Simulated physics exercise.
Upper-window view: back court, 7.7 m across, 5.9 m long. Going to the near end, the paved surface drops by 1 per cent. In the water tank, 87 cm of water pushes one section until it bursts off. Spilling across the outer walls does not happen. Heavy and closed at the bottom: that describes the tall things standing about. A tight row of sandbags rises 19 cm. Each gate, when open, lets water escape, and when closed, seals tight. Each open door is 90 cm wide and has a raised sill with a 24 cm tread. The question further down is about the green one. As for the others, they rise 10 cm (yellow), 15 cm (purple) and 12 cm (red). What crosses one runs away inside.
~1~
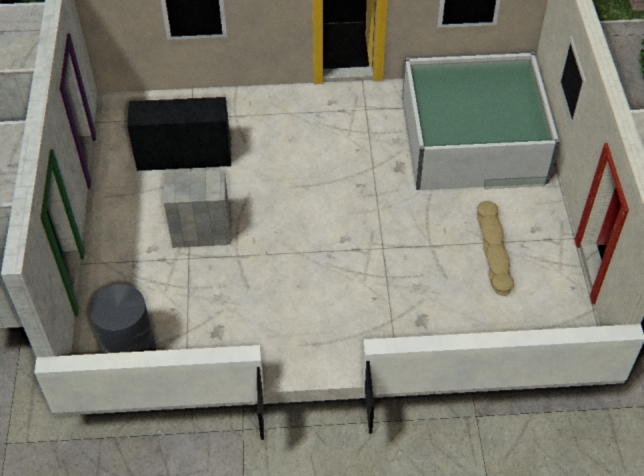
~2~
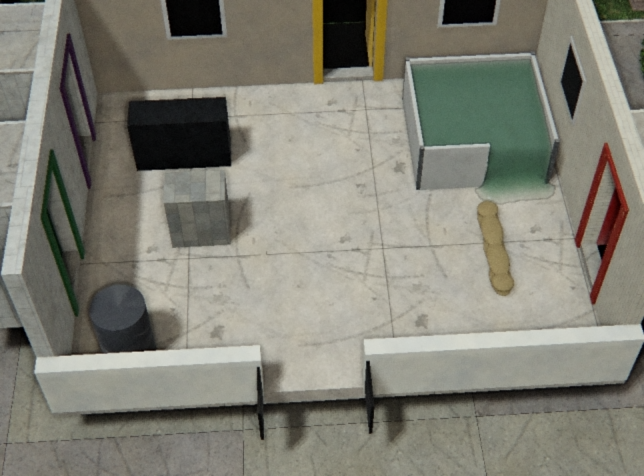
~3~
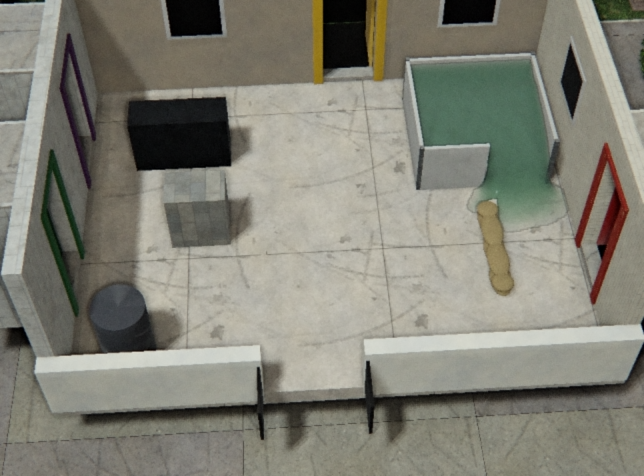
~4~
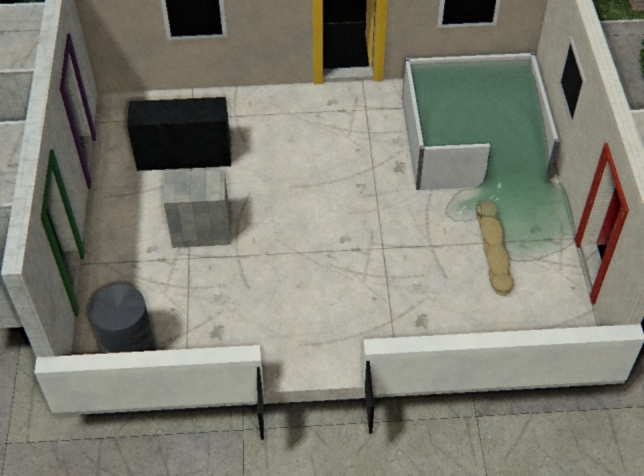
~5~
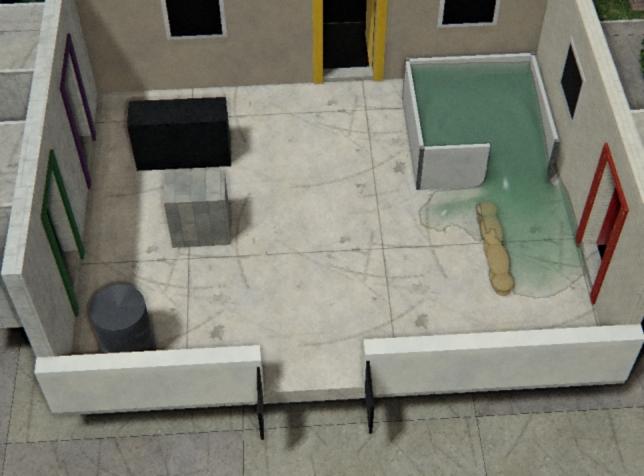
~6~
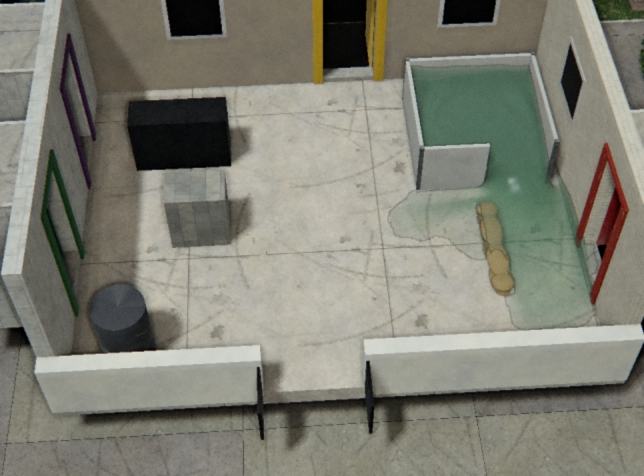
Water tank in a walled courtyard opening at its front right corner, green water spreading across pale paving around a tan lumpy barrier.
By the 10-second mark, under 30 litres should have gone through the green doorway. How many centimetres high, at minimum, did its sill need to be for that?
It needed to be about 22 cm high.
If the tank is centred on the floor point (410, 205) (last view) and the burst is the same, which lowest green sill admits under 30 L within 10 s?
11.5 cm, give or take.
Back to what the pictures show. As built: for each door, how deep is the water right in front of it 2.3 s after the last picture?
Yellow door 0 cm, purple door 0 cm, green door 0 cm, red door 23 cm.
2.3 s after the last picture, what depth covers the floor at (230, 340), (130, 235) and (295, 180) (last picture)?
The depths come to about 5, 0 and 0 cm.
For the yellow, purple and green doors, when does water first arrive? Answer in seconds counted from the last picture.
The yellow door at 6.0 seconds, the purple door at 4.0 seconds, the green door at 2.8 seconds.
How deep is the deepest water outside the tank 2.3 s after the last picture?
42 cm.
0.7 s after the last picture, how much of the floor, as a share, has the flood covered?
Some 20 in a hundred.
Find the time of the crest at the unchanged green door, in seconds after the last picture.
About 3.5 seconds.
Then, 0.7 s after the last picture water covers 20 % of the floor, deepest (68 cm) near (601, 358); it has not reached the green door.
Then, 2.3 s after the last picture water covers 40 % of the floor, deepest (42 cm) near (563, 360); it has not reached the green door.
Then, 9.3 s after the last picture water covers 95 % of the floor, deepest (16 cm) near (601, 358); 10 cm at the green door, 22 litres in over its 23 cm sill.
At the green door as built, the water peaked near 29 cm, 3.7 s after the last picture.
Run again over the same 10 s with other heights there, 68 litres in over 17.5 cm, 16 litres over 24 cm. The limit of 30 litres is kept from about 22 cm up.
